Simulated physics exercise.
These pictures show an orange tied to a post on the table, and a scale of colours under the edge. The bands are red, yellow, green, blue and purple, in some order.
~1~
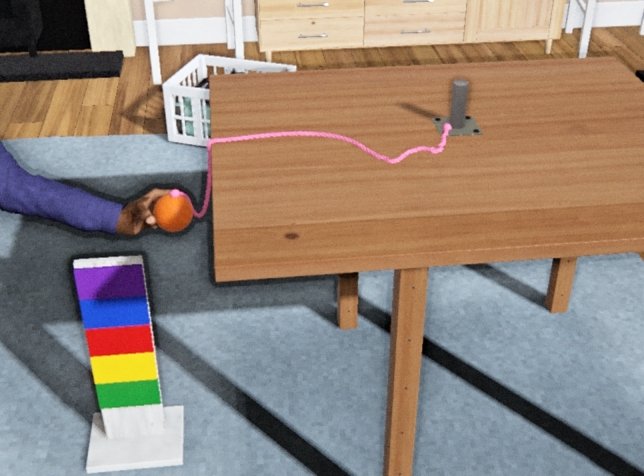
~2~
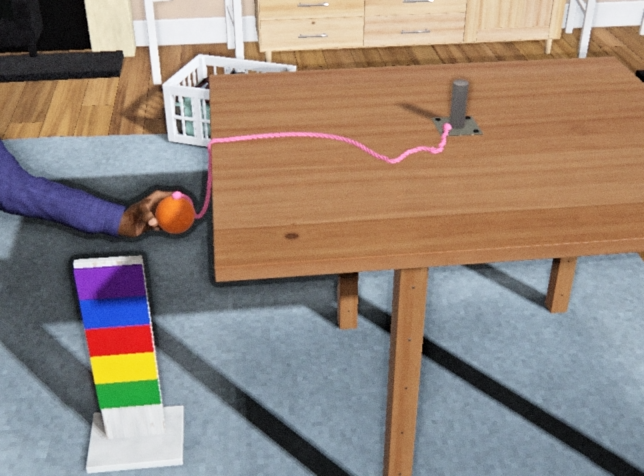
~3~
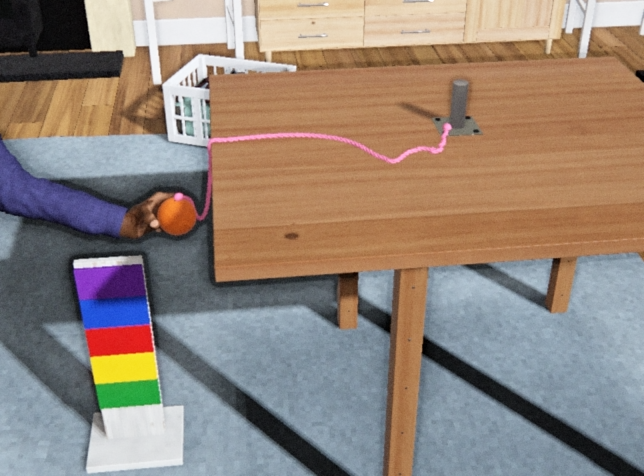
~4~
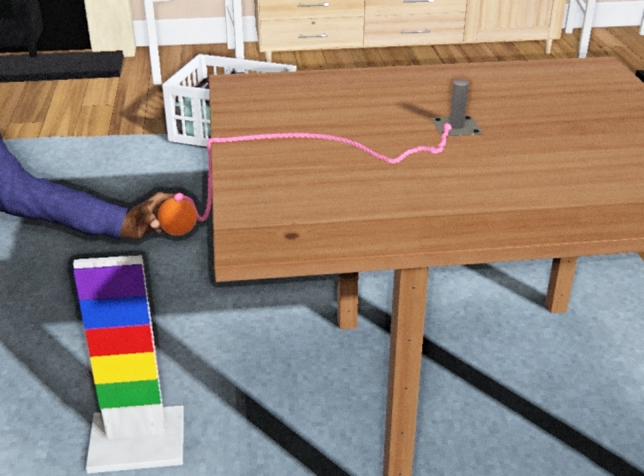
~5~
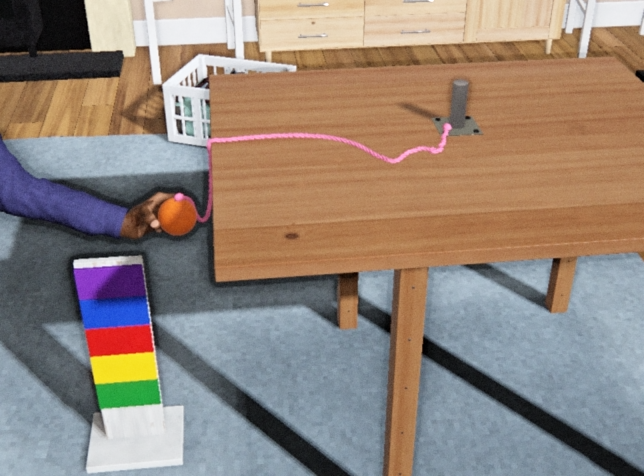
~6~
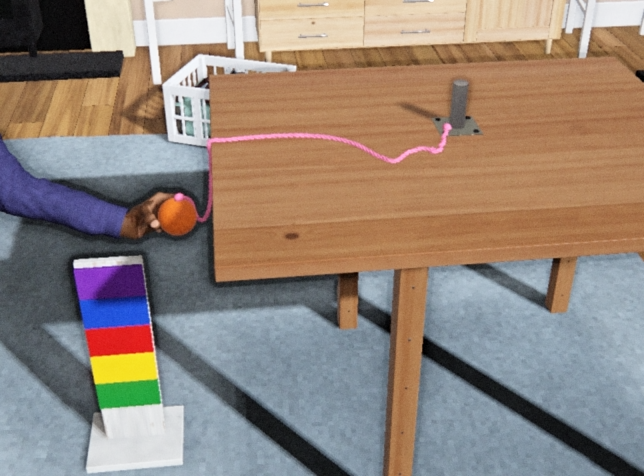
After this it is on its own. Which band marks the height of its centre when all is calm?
The yellow one.
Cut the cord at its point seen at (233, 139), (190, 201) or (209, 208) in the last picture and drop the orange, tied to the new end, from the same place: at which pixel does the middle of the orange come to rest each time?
The places are (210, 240), (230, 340) and (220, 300).
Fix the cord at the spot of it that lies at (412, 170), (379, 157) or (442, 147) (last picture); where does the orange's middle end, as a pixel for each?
Try by try, around (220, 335), (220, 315) and (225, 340).
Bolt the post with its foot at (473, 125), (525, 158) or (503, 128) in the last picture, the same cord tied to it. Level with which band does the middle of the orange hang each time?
Try by try: Yellow; red; red.
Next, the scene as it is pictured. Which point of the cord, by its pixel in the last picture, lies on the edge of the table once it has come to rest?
It lies at about (303, 136).
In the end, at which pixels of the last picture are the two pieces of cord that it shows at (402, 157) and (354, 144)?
They go to (333, 140) and to (267, 147).
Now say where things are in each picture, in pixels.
In the first picture, orange (173, 213); purple (110, 284); blue (115, 314); red (120, 342); yellow (124, 369); green (129, 395).
In the second picture, orange (175, 215); cord through (443, 144) (400, 159) (335, 137) (251, 137) (209, 186).
In the third picture, orange (177, 216).
In the fourth picture, orange (177, 217); cord through (443, 144) (400, 159) (333, 138) (249, 138) (210, 188).
In the fifth picture, orange (177, 217).
In the sixth picture, orange (177, 217); cord through (443, 144) (400, 159) (332, 138) (248, 138) (211, 189).
Soon after, orange near (231, 333); level with red.
After that, orange near (226, 352); level with yellow.
In the end, orange near (229, 356); level with yellow. The cord holds its middle at yellow.
